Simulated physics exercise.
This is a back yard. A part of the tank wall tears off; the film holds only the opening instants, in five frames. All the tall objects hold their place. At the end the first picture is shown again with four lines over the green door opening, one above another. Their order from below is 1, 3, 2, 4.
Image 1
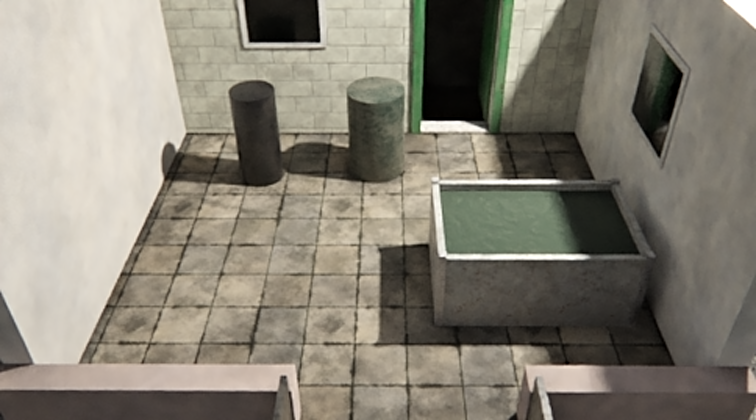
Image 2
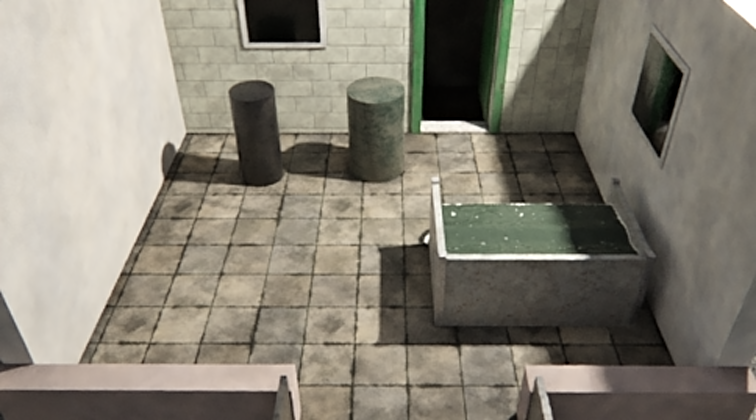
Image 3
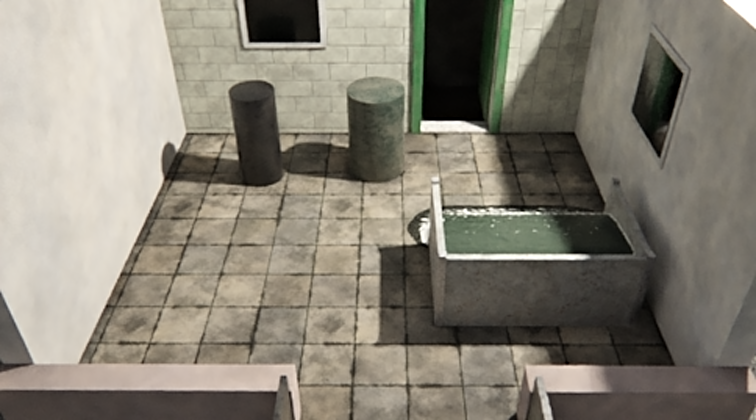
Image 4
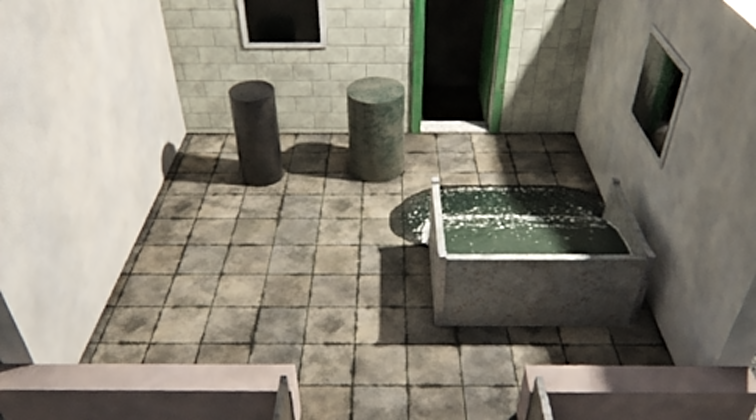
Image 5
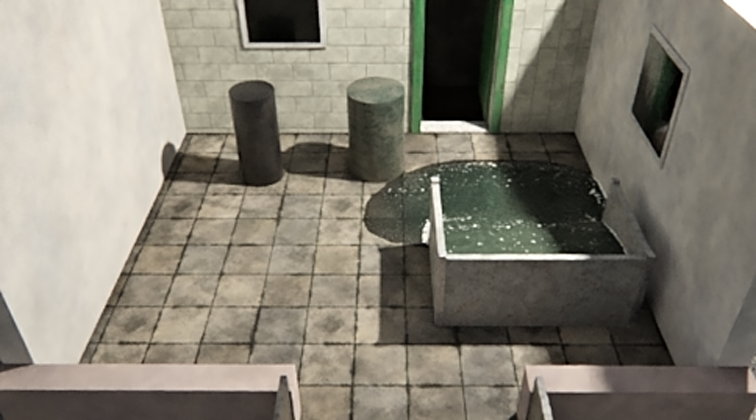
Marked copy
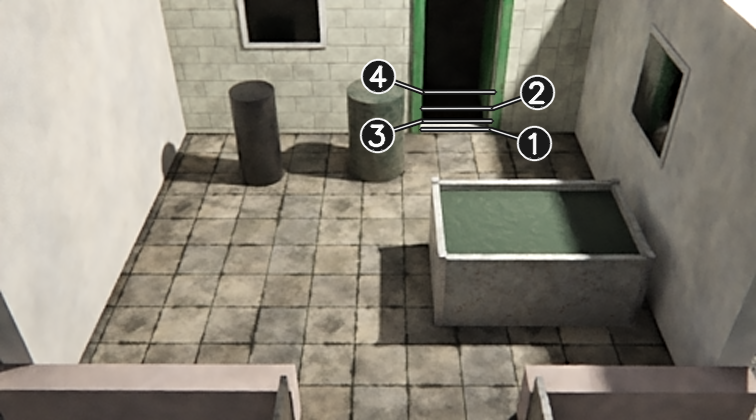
The footage shows a back yard with two cylinders, a green doorway and a stone tank of dark green water; the tank's far side opens, and water pours out behind it, spreading across the tiles toward the back wall.
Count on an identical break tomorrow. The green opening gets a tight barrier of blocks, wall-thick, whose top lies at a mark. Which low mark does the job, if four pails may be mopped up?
The answer is height 2.
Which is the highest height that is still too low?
Here it is height 3.
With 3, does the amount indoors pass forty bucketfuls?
No.
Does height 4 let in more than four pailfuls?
No, not at all.
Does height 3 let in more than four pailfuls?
Yes, it does.
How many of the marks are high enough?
Two of them.
On the marked copy, 1 at (456, 129); 2 at (457, 108); 3 at (456, 121); 4 at (458, 92); from the bottom up 1, 3, 2, 4.
For height 1, dozens of bucketfuls pour in.
For height 2, a bucket or two gets in.
For height 3, about 14 bucketfuls get in.
For height 4, nothing gets over.
